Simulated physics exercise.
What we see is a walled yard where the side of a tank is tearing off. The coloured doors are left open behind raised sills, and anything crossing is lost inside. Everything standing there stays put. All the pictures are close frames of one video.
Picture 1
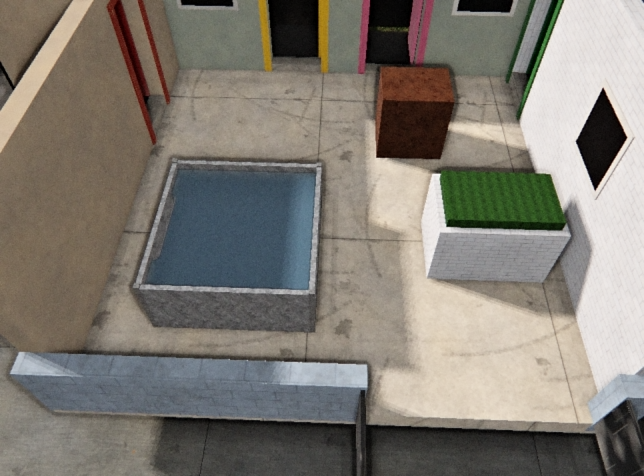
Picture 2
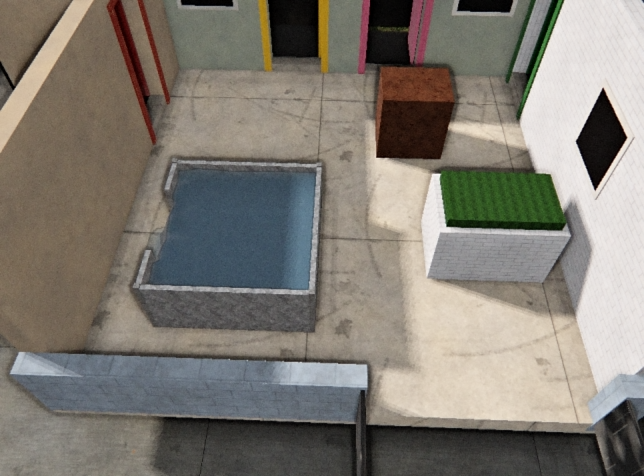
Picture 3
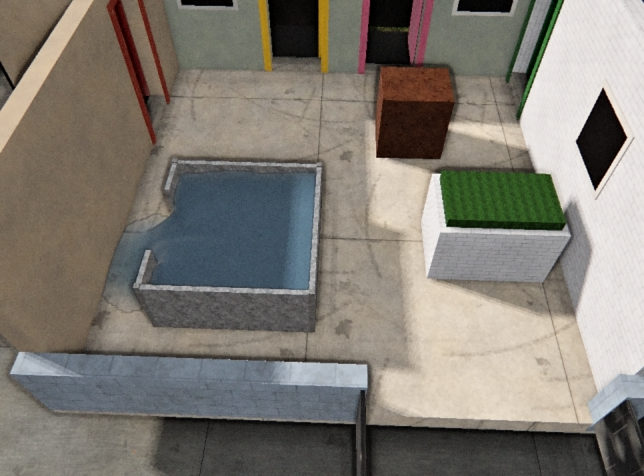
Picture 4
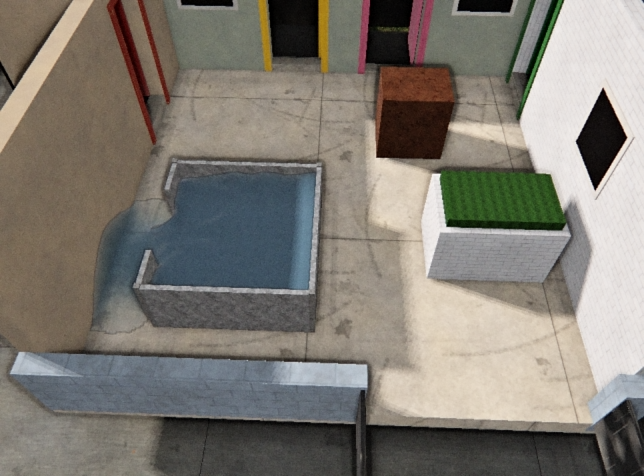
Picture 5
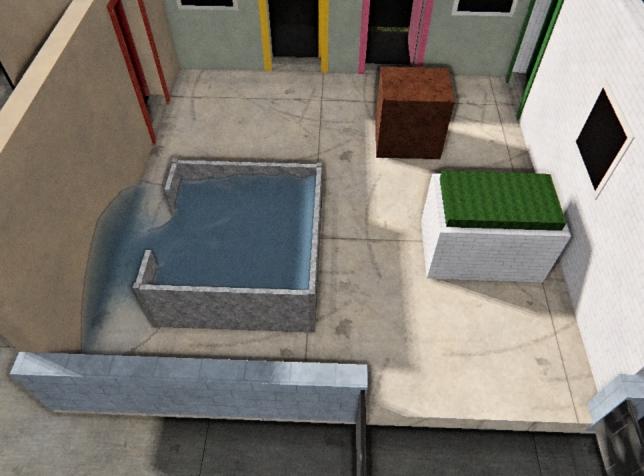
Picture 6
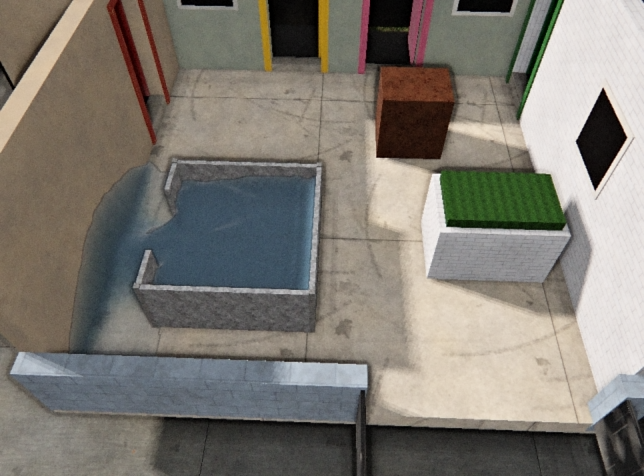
A walled concrete yard is seen from high above by a still camera, with yellow- and pink-framed doorways at the back. A grey stone tank of blue water stands left of centre, a rusty brown block and a white brick box topped with green to its right. A gap opens in the tank's left side, and water pours through, reaches the tan wall and spreads along it both ways.
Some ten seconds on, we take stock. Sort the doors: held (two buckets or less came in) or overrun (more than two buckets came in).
Sorted: Pink door held, red door held, green door held, yellow door held.
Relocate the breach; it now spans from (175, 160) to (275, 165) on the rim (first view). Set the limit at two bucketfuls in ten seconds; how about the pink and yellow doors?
So here's how it goes: Pink runs over, while yellow runs over.
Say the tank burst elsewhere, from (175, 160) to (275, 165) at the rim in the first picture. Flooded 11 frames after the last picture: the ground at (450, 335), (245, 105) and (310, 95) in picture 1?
Sequence: Spared / wetted / wetted.
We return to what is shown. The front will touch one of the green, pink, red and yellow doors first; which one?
The one in red, I reckon.
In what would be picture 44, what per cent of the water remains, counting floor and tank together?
92 % or so.
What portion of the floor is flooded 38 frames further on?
Roughly 80 per cent.
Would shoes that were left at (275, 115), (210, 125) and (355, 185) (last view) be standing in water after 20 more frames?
Result, as listed: Wetted / wetted / not wetted.
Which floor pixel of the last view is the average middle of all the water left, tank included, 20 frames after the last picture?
It is around (245, 231).
A moment on, water covers 25 % of the floor; the pink door not reached, the red door wet at the sill, nothing in, the green door not reached, the yellow door not reached.
Next, water covers 45 % of the floor; the pink door not reached, the red door wet at the sill, nothing in, the green door not reached, the yellow door wet at the sill, nothing in.
Then, water covers 65 % of the floor; the pink door wet at the sill, nothing in, the red door wet at the sill, nothing in, the green door not reached, the yellow door under two buckets in.
Later, water covers 80 % of the floor; the pink door under two buckets in, the red door wet at the sill, nothing in, the green door wet at the sill, nothing in, the yellow door under two buckets in.
In the end, water covers 100 % of the floor; the pink door under two buckets in, the red door wet at the sill, nothing in, the green door wet at the sill, nothing in, the yellow door under two buckets in.
